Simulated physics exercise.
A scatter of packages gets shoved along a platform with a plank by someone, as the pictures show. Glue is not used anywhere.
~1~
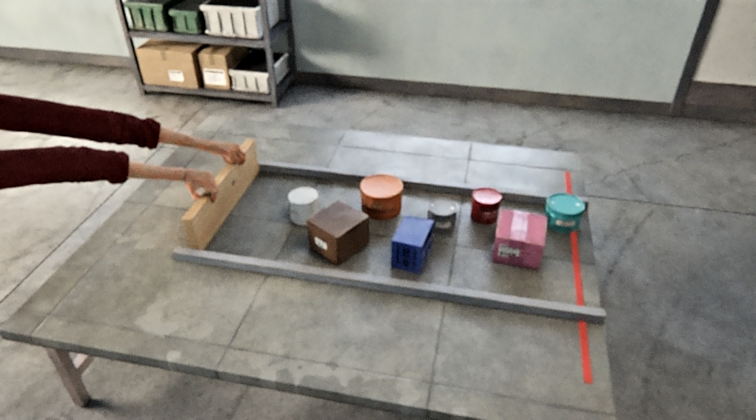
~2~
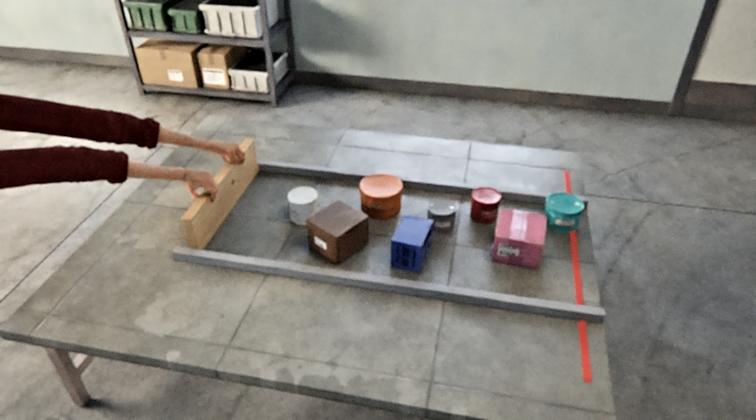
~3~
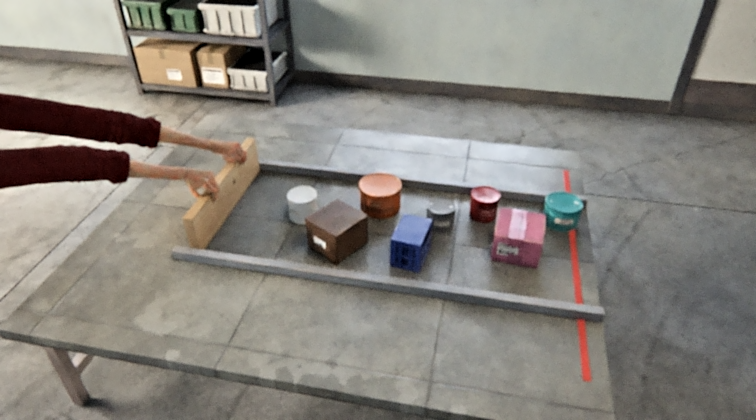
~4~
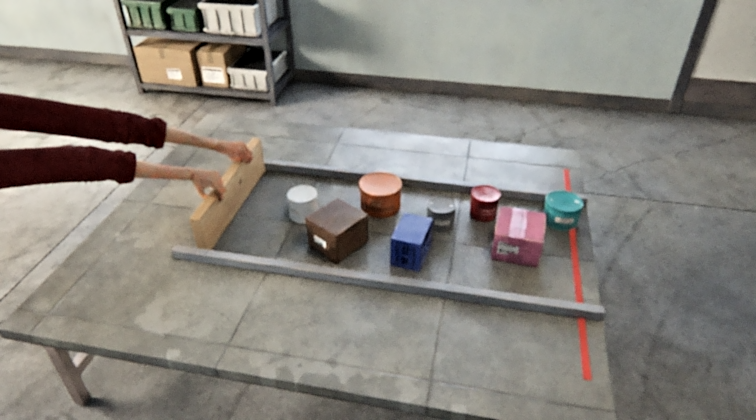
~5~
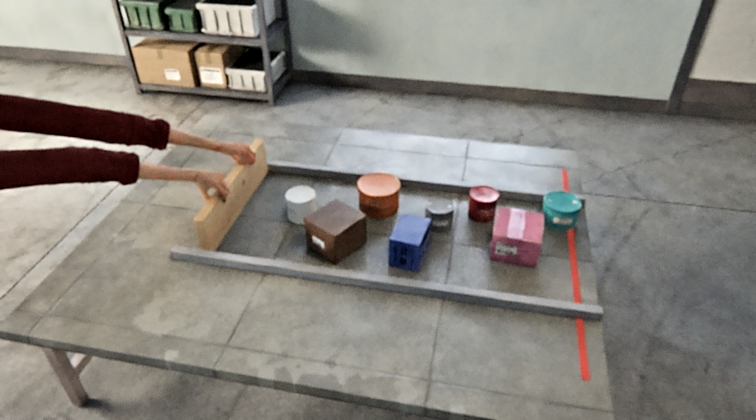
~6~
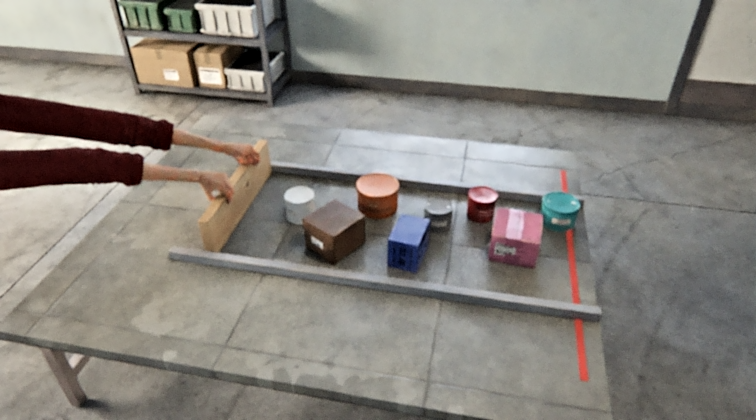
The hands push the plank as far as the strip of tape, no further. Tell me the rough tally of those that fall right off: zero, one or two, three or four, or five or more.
Five or above go over.
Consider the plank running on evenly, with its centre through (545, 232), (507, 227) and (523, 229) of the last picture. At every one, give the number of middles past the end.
Going through the three positions, you'd get 5, 1 and 2.
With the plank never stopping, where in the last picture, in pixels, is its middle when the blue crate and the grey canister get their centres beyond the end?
I'd put it close to (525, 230), and close to (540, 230) for the other one.
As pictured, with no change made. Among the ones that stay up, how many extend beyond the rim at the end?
Overhanging ones - 1.
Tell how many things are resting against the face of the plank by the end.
The count in contact is 1.
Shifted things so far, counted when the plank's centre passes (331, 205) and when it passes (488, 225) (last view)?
At first I count 2, and then 8.
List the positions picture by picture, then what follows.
The first frame shows turquoise canister (563, 213); pink parcel (520, 239); red pail (485, 206); plank (225, 192); tape (576, 255).
The second frame shows pink parcel (519, 238); plank (225, 192).
The third frame shows red pail (484, 205); orange pail (380, 196).
The fourth frame shows turquoise canister (562, 210); brown tote (338, 231).
The fifth frame shows pink parcel (517, 237); white canister (302, 205).
The sixth frame shows turquoise canister (559, 212); pink parcel (516, 237); red pail (482, 205); plank (239, 194); tape (572, 253).
Early on, none off yet; turquoise canister at rest near (559, 212); pink parcel at rest near (516, 237); red pail at rest near (482, 205).
A while later, none off yet; turquoise canister at rest near (559, 212); pink parcel at rest near (516, 237); red pail moving near (483, 205).
Further along, none off yet; turquoise canister leaning a little near (600, 216); pink parcel travelled about its own width near (587, 248); red pail travelled well along near (567, 214).
Finally, the number that fall off is five or more; lost, brown tote, orange pail, blue crate, grey canister, red pail, pink parcel and turquoise canister.
